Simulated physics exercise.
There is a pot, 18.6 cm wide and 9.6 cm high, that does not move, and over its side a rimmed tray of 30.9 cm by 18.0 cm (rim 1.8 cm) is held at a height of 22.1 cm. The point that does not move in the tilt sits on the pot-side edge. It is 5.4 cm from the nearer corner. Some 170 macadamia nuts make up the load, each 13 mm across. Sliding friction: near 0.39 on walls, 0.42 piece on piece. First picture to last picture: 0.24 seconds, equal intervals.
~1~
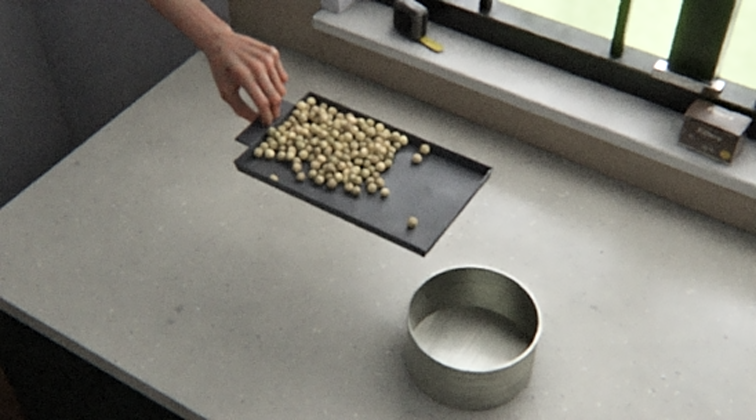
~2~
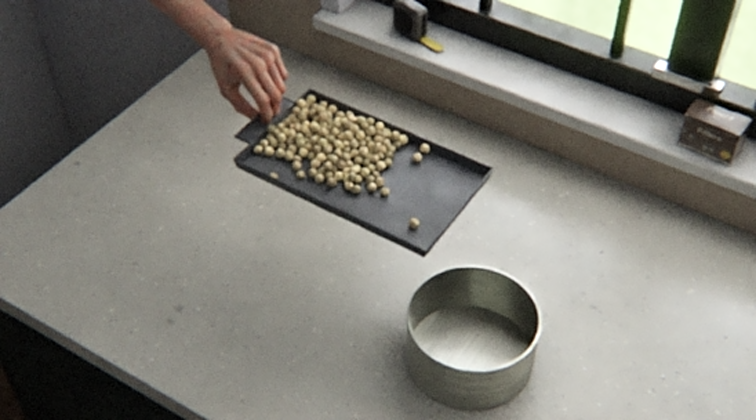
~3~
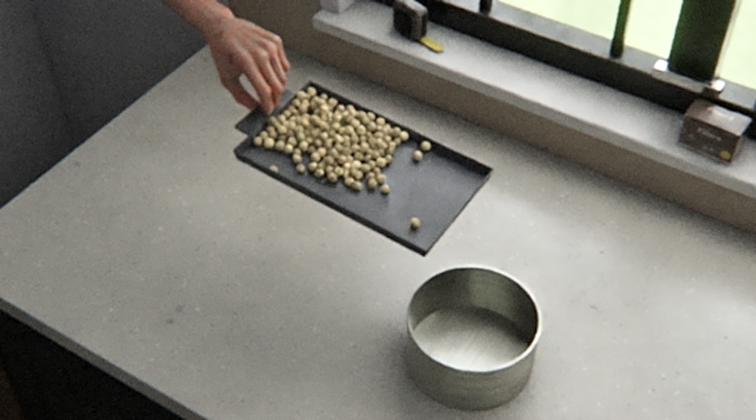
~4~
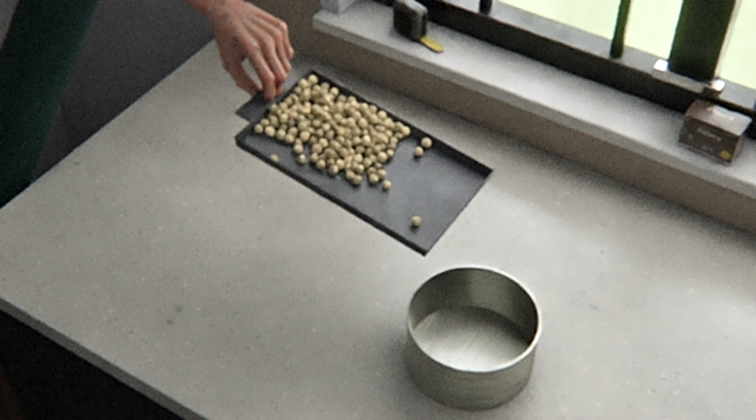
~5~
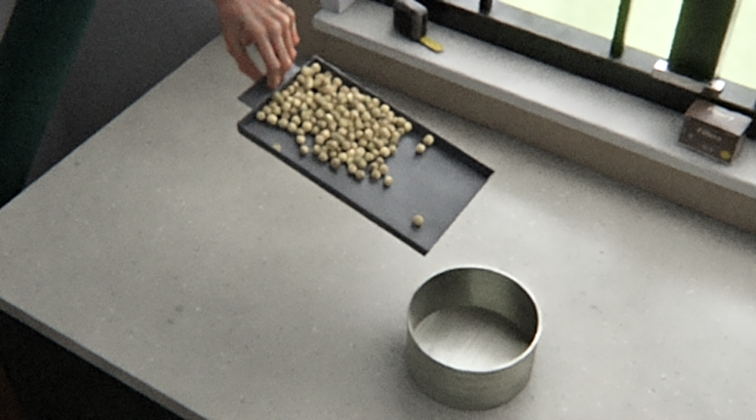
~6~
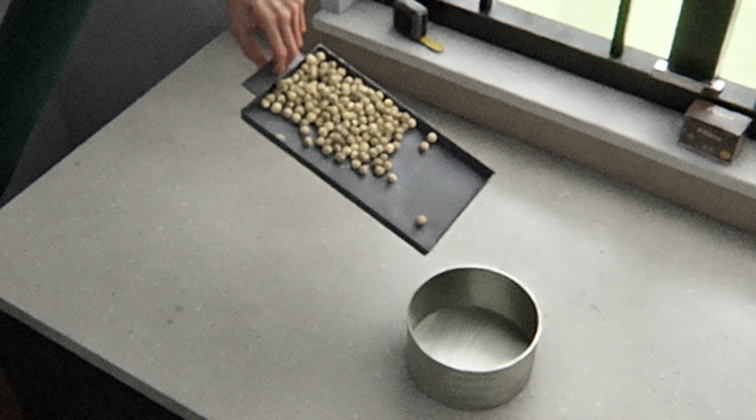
We see a hand gripping the left end of a dark rimmed tray of round, pale nuts above a counter, gradually raising that end so the tray tilts toward a still metal pot, while the nuts stay mostly clustered together.
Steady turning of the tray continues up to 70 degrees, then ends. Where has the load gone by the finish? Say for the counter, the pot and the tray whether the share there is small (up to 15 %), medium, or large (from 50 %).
Counter: Medium. Pot: Medium. Tray: Medium.
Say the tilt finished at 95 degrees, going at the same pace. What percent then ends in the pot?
That would be around 45 percent.
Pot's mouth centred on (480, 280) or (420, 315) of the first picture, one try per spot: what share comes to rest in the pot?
Roughly 45 per cent, then 5 per cent.
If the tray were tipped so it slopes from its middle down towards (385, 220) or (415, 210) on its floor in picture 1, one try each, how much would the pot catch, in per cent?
I'd put it at about 45 per cent for the first tilt and about 55 per cent for the second.
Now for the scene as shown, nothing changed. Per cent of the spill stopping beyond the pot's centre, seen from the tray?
That works out to about 90 percent.
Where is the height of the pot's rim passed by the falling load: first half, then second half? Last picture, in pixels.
It passes about (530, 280) first and (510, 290) afterwards.
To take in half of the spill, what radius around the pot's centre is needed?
About 24 cm.
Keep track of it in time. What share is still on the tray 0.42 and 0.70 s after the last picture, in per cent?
In order, near 95 and near 30.
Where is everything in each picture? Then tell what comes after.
Tray tilt 0 degrees, front corners at (237, 161) and (425, 248); middle of the pieces at (336, 146); pot at (474, 316), in the first frame.
Tray tilt 1 degrees, front corners at (236, 158) and (425, 248); middle of the pieces at (336, 144), in the second frame.
Tray tilt 4 degrees, front corners at (236, 150) and (426, 248), lowest corner right back; middle of the pieces at (336, 138), in the third frame.
Tray tilt 9 degrees, front corners at (237, 137) and (427, 248), lowest corner right back; middle of the pieces at (338, 130), in the fourth frame.
Tray tilt 14 degrees, front corners at (240, 123) and (428, 248), lowest corner right back; middle of the pieces at (340, 121), in the fifth frame.
Tray tilt 19 degrees, front corners at (244, 110) and (429, 249), lowest corner right back; middle of the pieces at (344, 113); pot at (474, 316), in the sixth frame.
Then, 0.26 s after the last picture, tilt 45 degrees; the tray holds 100 %, the pot 0 %.
Then, 0.42 s after the last picture, tilt 62 degrees; the tray holds 95 %, the pot 0 %.
Then, 0.70 s after the last picture, tilt 70 degrees; the tray holds 30 %, the pot 25 %.
In the end, counter 40 %, pot 30 %, tray 30 %.
